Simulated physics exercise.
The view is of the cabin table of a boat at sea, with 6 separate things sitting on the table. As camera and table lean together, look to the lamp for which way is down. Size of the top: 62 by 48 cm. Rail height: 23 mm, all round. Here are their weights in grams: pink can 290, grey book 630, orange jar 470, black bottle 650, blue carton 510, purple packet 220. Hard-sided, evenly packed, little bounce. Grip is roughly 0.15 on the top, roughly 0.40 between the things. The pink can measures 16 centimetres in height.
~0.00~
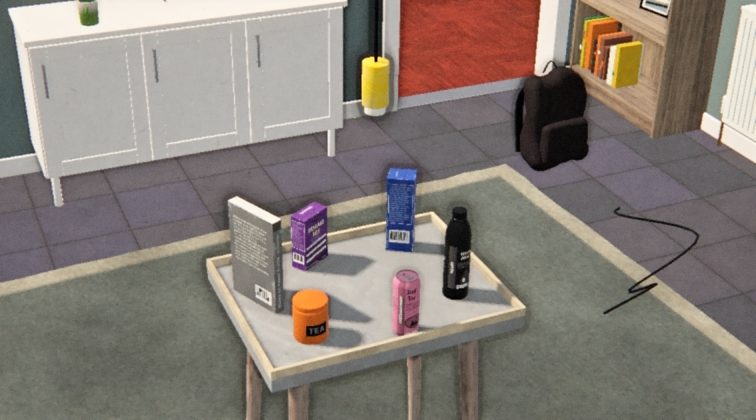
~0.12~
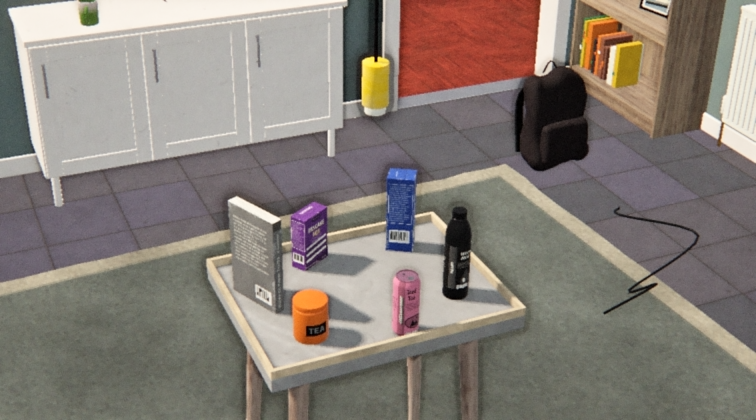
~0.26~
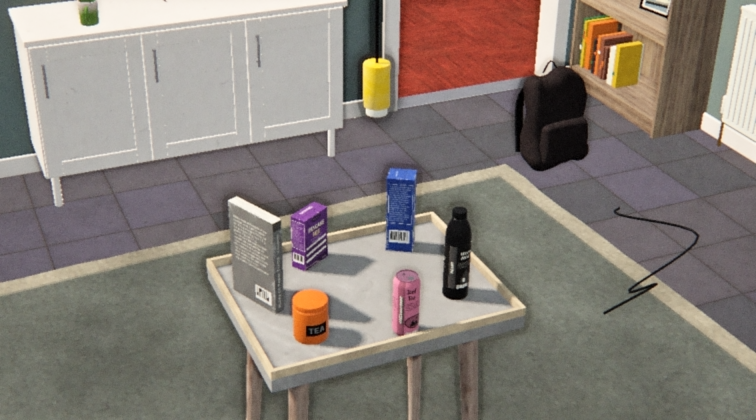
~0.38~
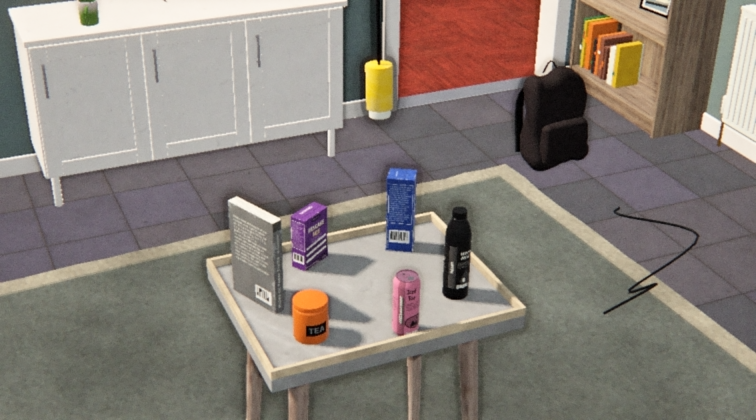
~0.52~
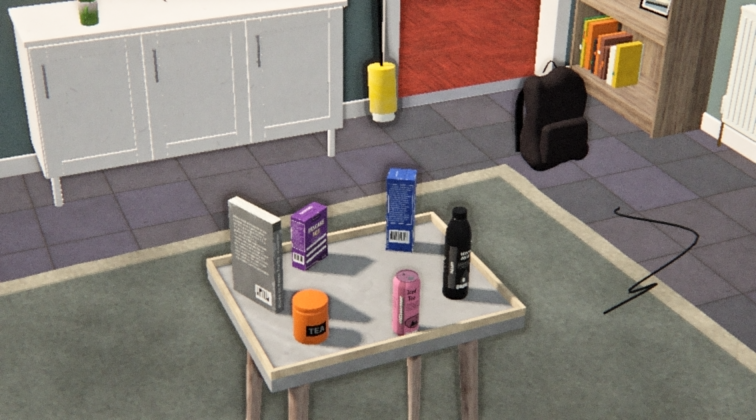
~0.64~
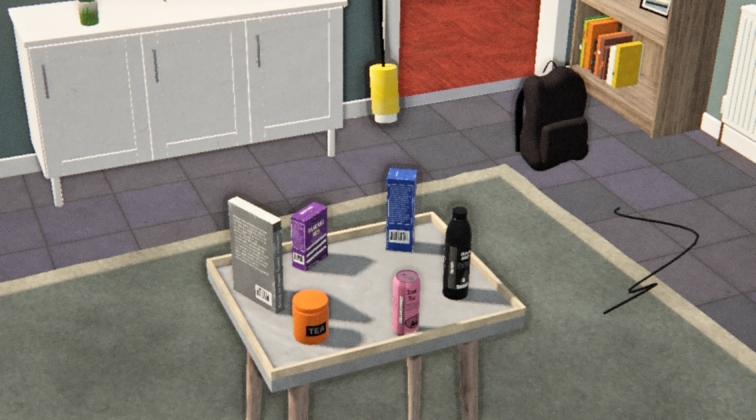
We see a grey book, purple packet, blue carton, black bottle, pink can and orange jar standing still on a small tray table in a room, while a yellow lamp hanging behind them at first stays still, then drifts slightly right.
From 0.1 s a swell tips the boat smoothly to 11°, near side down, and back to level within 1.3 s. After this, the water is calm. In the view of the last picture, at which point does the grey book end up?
(263, 265).
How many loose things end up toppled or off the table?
0.
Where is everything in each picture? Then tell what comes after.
Boat level; grey book (256, 256); pink can (406, 304), in the first picture.
Boat level; black bottle (457, 253); blue carton (401, 210), in the second picture.
Floor tilted 2°, near side down; purple packet (310, 237); pink can (406, 304), in the third picture.
Floor tilted 4°, near side down; orange jar (311, 317); black bottle (457, 253), in the fourth picture.
Floor tilted 8°, near side down; blue carton (401, 210); purple packet (310, 237), in the fifth picture.
Floor tilted 10°, near side down; grey book (257, 256); pink can (406, 304), in the sixth picture.
After 0.84 s, floor tilted 10°, near side down.
After 0.94 s, floor tilted 9°, near side down; grey book slid 2 cm near (260, 261); blue carton slid 2 cm; purple packet slid 2 cm.
After 1.04 s, floor tilted 6°, near side down; grey book slid 4 cm near (261, 263); blue carton slid 4 cm; purple packet slid 4 cm.
After 1.14 s, floor tilted 4°, near side down; grey book slid 4 cm near (262, 265); blue carton slid 5 cm; purple packet slid 5 cm.
At rest (1.9 s), all 6 in place, give or take 5 cm. In the last view, grey book near (263, 265).
